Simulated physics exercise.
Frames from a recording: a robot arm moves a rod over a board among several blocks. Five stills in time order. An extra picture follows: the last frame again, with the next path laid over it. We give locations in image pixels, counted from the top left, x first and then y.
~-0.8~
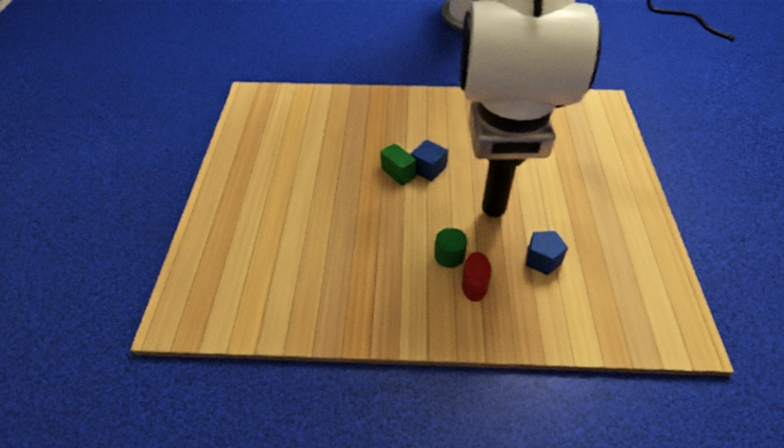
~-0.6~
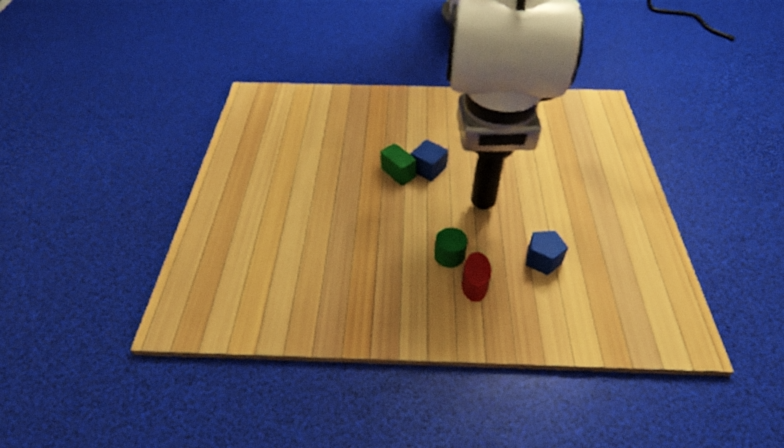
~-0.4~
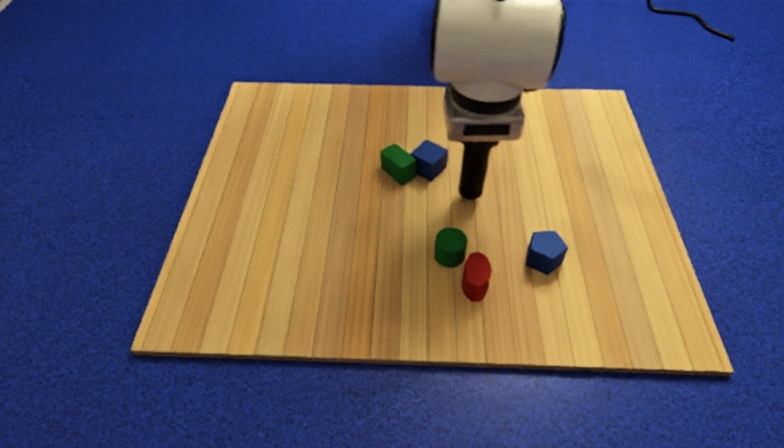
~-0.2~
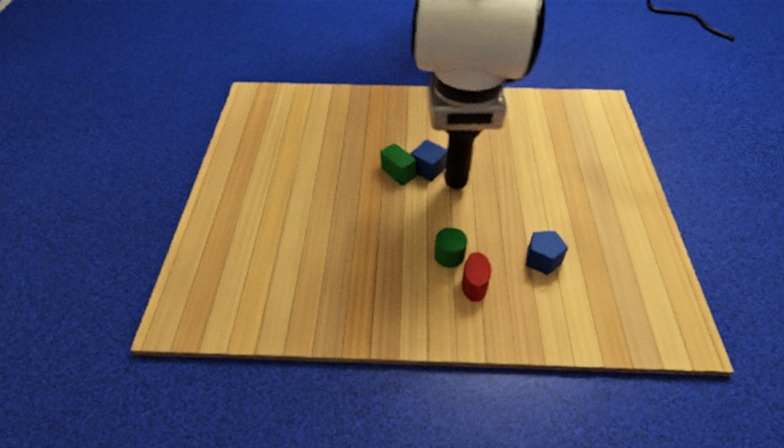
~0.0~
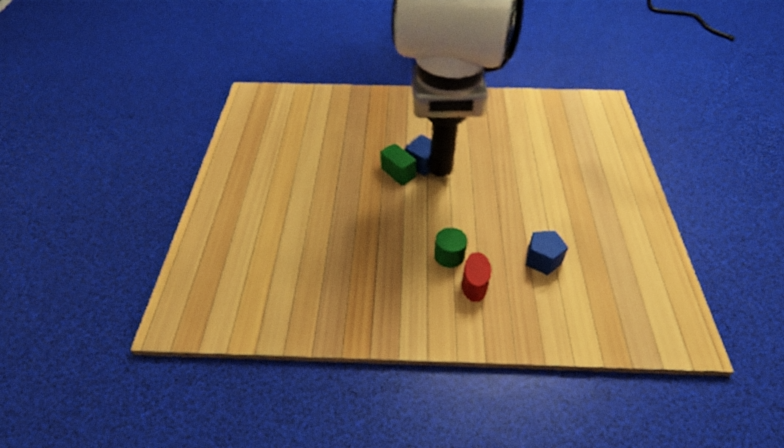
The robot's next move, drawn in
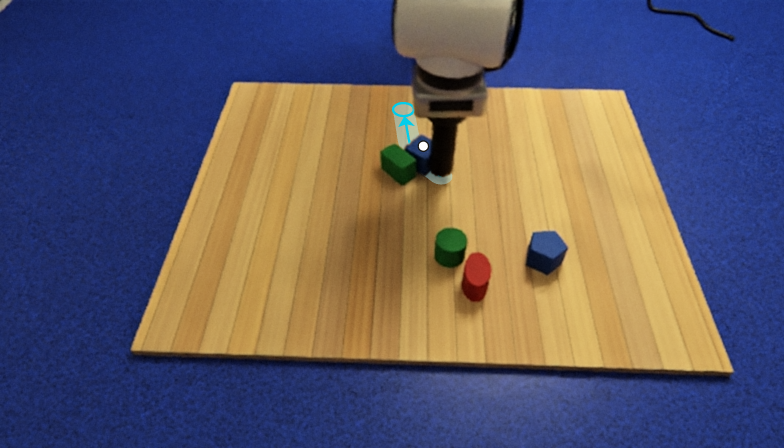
A white robot arm holding a black rod reaches down over a striped wooden board on a blue surface, seen from above at a fixed angle. A green block and a blue block sit together near the upper middle, with a green cylinder, a red oval block and a blue pentagon below. The rod glides up and left, nudging the upper blue block slightly.
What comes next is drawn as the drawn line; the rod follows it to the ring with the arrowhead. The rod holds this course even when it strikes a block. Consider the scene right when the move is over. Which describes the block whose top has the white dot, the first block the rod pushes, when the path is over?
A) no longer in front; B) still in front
The correct letter is A.
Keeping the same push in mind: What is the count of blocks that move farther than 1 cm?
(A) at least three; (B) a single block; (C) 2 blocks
The correct letter is B.
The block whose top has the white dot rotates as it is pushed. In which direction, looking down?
Verdict: Counterclockwise.
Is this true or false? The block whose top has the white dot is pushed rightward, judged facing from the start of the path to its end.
False
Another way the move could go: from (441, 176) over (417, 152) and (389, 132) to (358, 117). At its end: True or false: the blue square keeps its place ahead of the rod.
True.
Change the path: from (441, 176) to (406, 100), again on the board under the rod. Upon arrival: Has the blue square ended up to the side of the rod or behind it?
Yes, that is how it ends up.
The drawn path runs from (441, 176) via (416, 155) and (407, 132), ending at (403, 109); the dot is on the blue square.
The first path, step by step. One third of the way, rod at (416, 149); blue square at (399, 126).
Two thirds of the way, rod at (408, 125); blue square at (384, 111), turned 30° anticlockwise.
At the end, rod at (404, 103); green rectangle not moved; blue square at (382, 110), turned 40° anticlockwise.
